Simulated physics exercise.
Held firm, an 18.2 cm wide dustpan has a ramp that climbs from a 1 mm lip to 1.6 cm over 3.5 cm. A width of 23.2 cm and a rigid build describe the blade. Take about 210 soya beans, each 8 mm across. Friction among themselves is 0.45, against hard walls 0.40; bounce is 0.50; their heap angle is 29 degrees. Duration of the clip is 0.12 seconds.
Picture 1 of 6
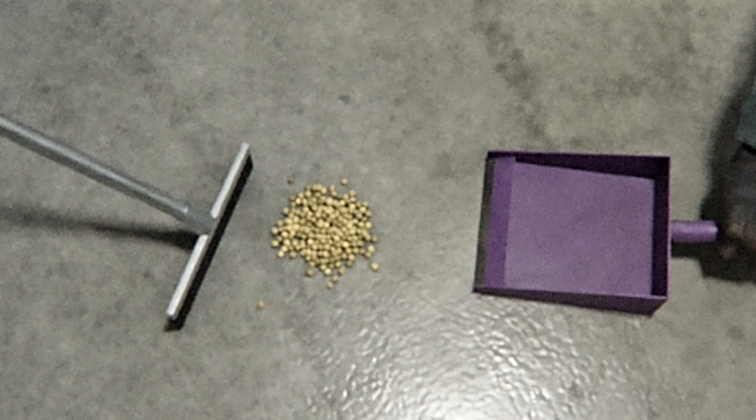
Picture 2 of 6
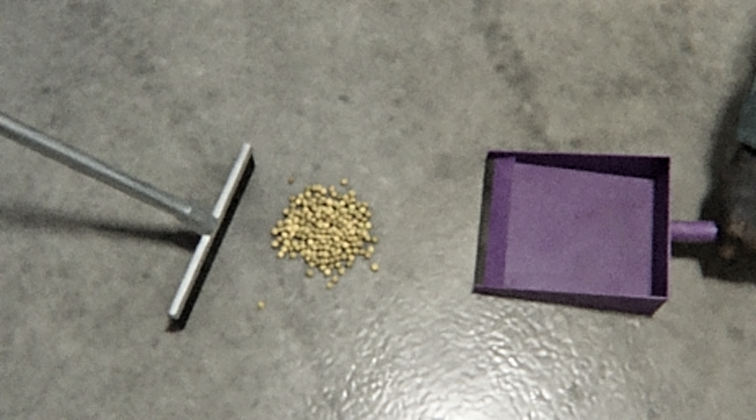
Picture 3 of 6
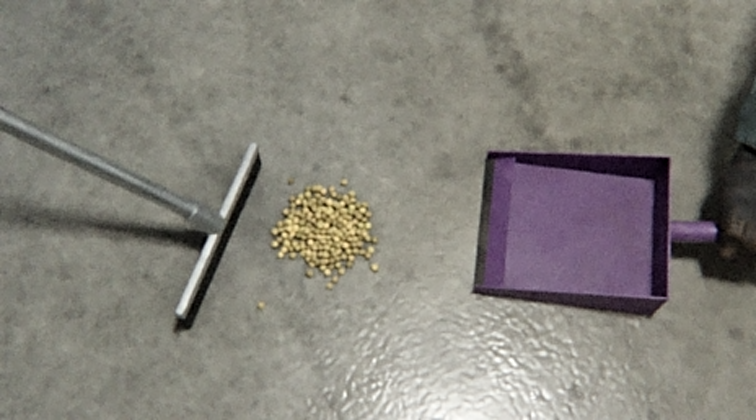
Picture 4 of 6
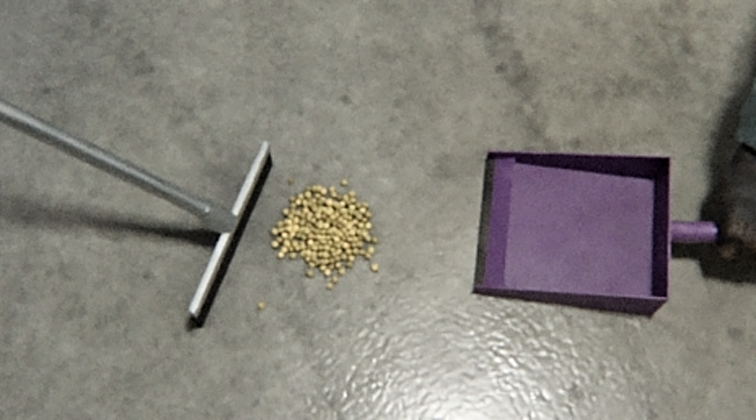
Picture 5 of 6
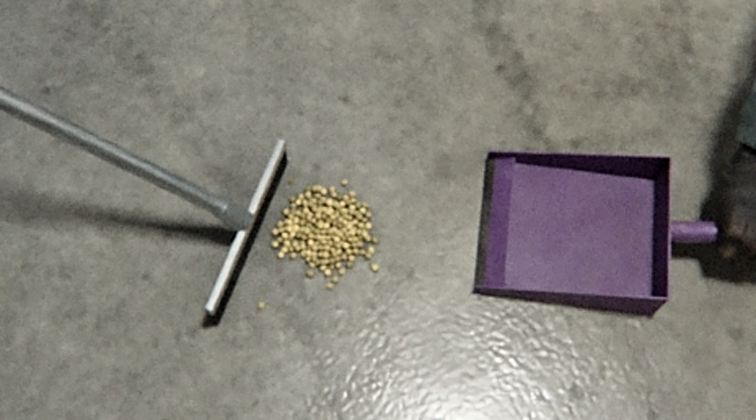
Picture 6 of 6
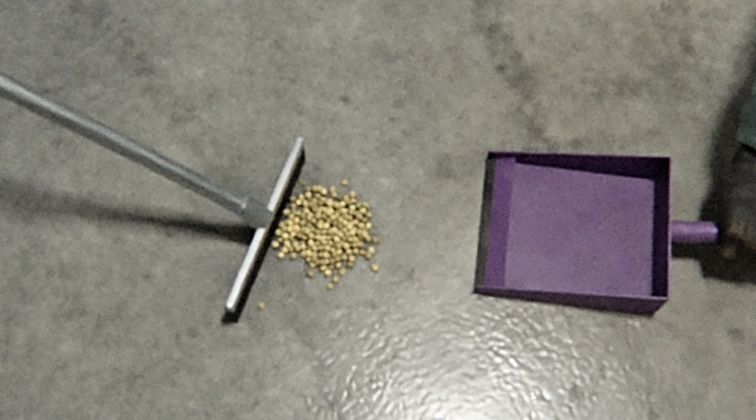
A grey squeegee slides right across the floor to a soybean pile beside a purple dustpan.
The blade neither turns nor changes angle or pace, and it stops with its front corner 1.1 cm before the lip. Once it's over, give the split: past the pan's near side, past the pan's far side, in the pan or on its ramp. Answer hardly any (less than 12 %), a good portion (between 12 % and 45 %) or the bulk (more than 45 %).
Near side: A good portion; far side: Hardly any; pan: A good portion.
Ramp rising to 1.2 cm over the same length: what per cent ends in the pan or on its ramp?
I'd put it near 40 per cent, ramp counted.
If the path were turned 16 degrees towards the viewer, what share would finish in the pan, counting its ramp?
30 %.
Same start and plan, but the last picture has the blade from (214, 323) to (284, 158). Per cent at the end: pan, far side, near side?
Final per cent - pan 25, far 5, near 35.
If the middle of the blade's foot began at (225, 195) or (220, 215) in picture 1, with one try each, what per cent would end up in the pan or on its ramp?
I'd put it near 25 per cent for the first and near 25 per cent for the second.
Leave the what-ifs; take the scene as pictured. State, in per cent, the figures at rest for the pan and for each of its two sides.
Near: 25; far: 5; pan: 30 (percent).
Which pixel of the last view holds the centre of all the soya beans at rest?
Roughly pixel (484, 245).
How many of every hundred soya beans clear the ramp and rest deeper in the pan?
Close to 10 per cent.
Then, 0.13 s after the last picture, middle of the blade 14 cm from the lip; 0 % over the lip, far side 0 %, near side 15 %.
Then, 0.22 s after the last picture, middle of the blade 6 cm from the lip; 0 % over the lip, far side 0 %, near side 20 %.
Then, 0.45 s after the last picture, middle of the blade 4 cm from the lip; 40 % over the lip, far side 5 %, near side 25 %.
In the end, near side 25 %, far side 5 %, pan 30 %, in front of the lip or behind the blade 40 %.
